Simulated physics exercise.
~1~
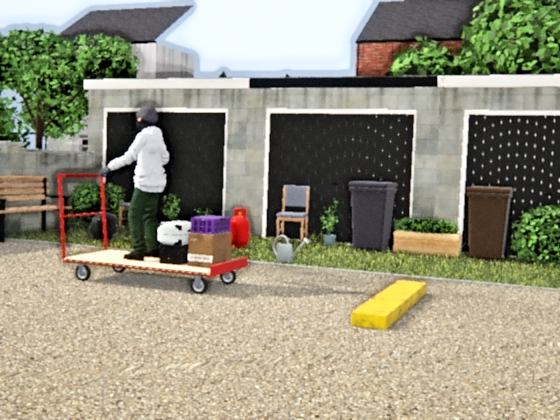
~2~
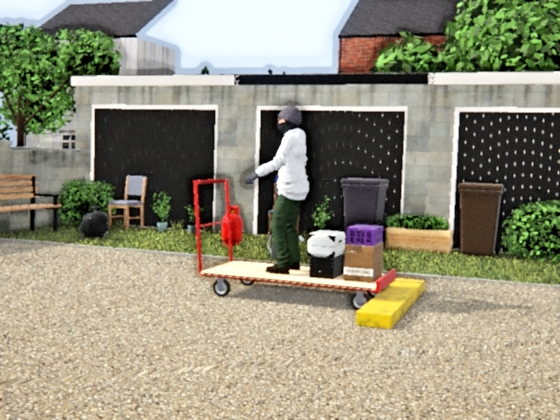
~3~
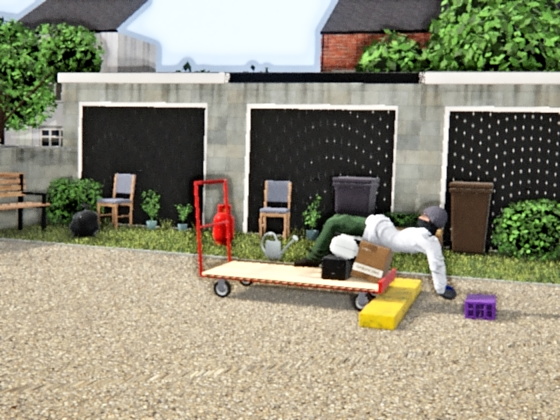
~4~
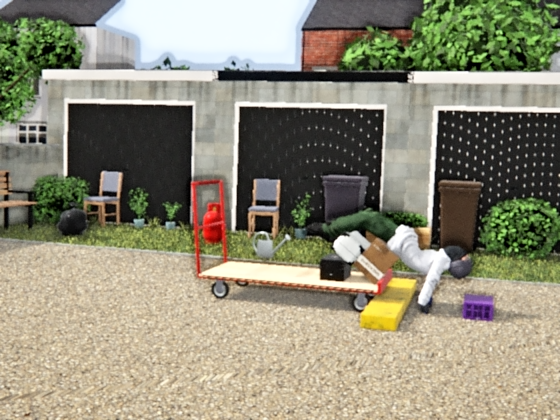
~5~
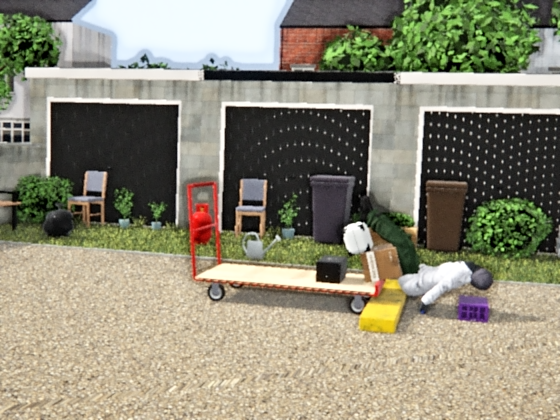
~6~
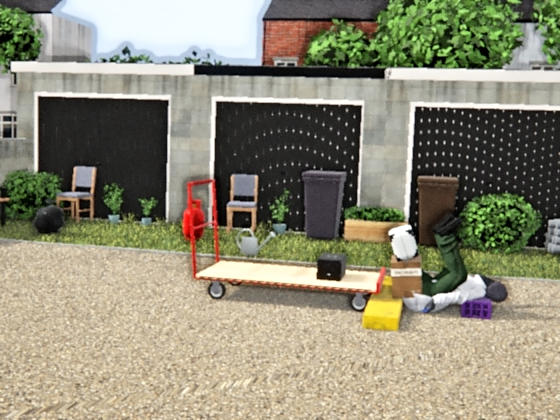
In the video, a person rides a red platform trolley rightward across gravel until it stops against a yellow kerb, pitching them headfirst over the front. A purple crate, brown carton and white case also go over, while a black box stays aboard.
